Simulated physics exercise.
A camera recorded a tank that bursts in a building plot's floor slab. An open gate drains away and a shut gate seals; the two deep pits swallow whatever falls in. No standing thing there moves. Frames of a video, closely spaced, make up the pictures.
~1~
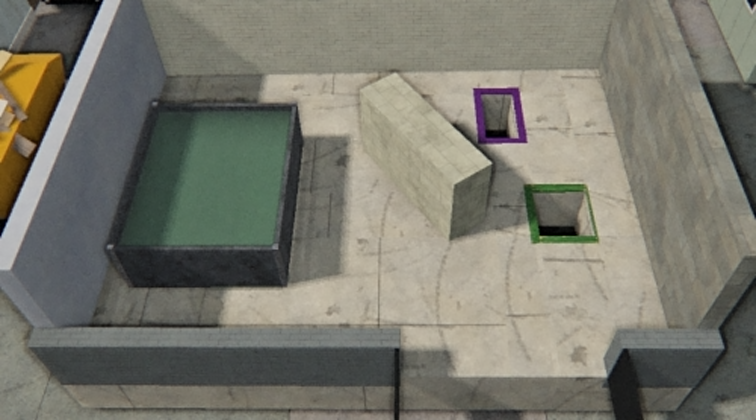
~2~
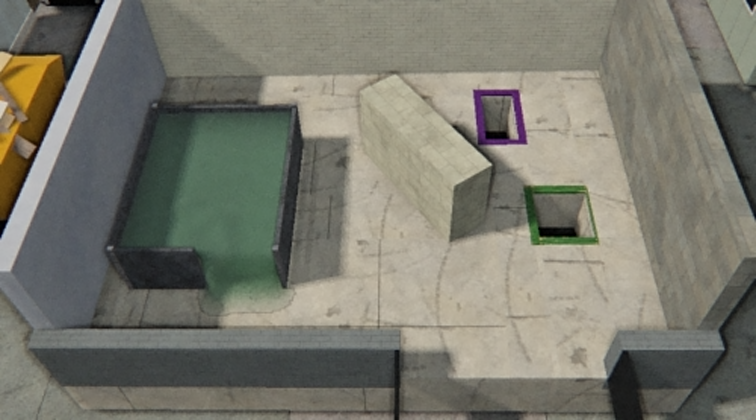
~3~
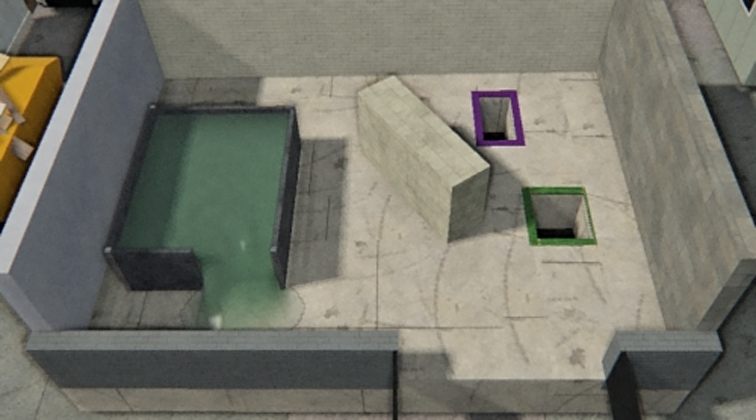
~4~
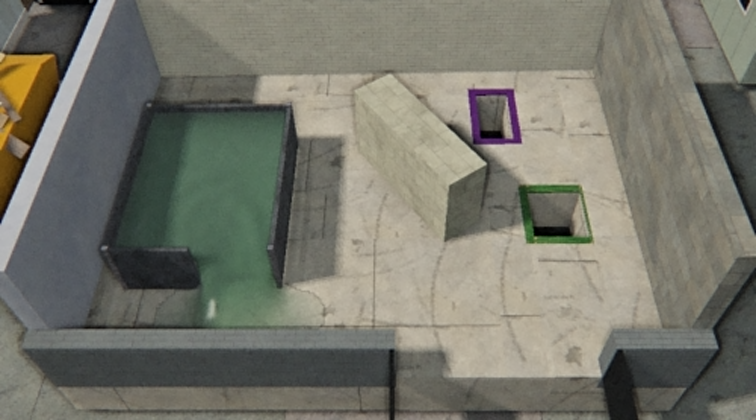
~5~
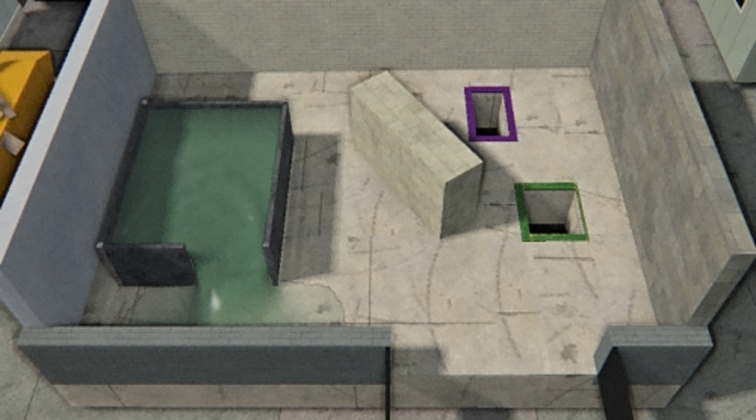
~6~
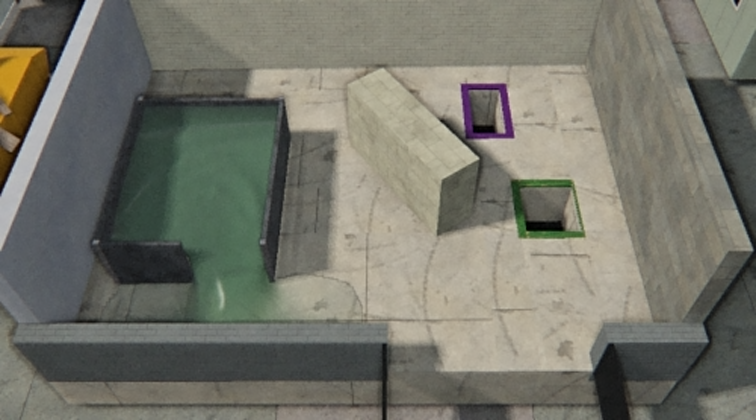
Green water sat still in a dark tank on the left of a walled concrete floor, then poured out through a gap in the tank's front and spread toward the low front wall.
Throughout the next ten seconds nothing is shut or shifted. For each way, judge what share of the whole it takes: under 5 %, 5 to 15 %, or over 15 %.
Shares: The gate takes 5 to 15 %; the purple pit takes 5 to 15 %; the green pit takes over 15 %.
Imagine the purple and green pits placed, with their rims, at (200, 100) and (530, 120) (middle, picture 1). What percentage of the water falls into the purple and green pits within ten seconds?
Roughly: Purple pit 15 %, green pit 8 %.
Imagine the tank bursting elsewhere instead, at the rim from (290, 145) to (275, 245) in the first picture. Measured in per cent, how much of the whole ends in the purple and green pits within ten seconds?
Near enough: Purple 2 percent, green 8 percent.
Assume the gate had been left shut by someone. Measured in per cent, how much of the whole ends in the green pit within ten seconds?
The green pit takes 20 per cent.
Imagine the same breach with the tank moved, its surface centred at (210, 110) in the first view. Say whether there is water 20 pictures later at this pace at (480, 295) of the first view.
Answer: Flooded.
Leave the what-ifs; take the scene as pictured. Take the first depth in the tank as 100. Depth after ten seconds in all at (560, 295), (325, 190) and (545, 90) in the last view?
About 8, 6 and 6 per cent.
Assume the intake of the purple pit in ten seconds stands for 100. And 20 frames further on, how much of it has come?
Near 0 %, I'd say.
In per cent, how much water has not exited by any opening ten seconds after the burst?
Near 66 percent, give or take.
A moment on, water covers 20 % of the floor; the gate 0 %, the purple pit 0 %, the green pit 0 %.
Next, water covers 40 % of the floor; the gate 1 %, the purple pit 0 %, the green pit 0 %.
Then, water covers 55 % of the floor; the gate 2 %, the purple pit 0 %, the green pit 3 %.
Later, water covers 90 % of the floor; the gate 5 %, the purple pit 1 %, the green pit 10 %.
In the end, water covers 100 % of the floor; the gate 9 %, the purple pit 8 %, the green pit 18 %.
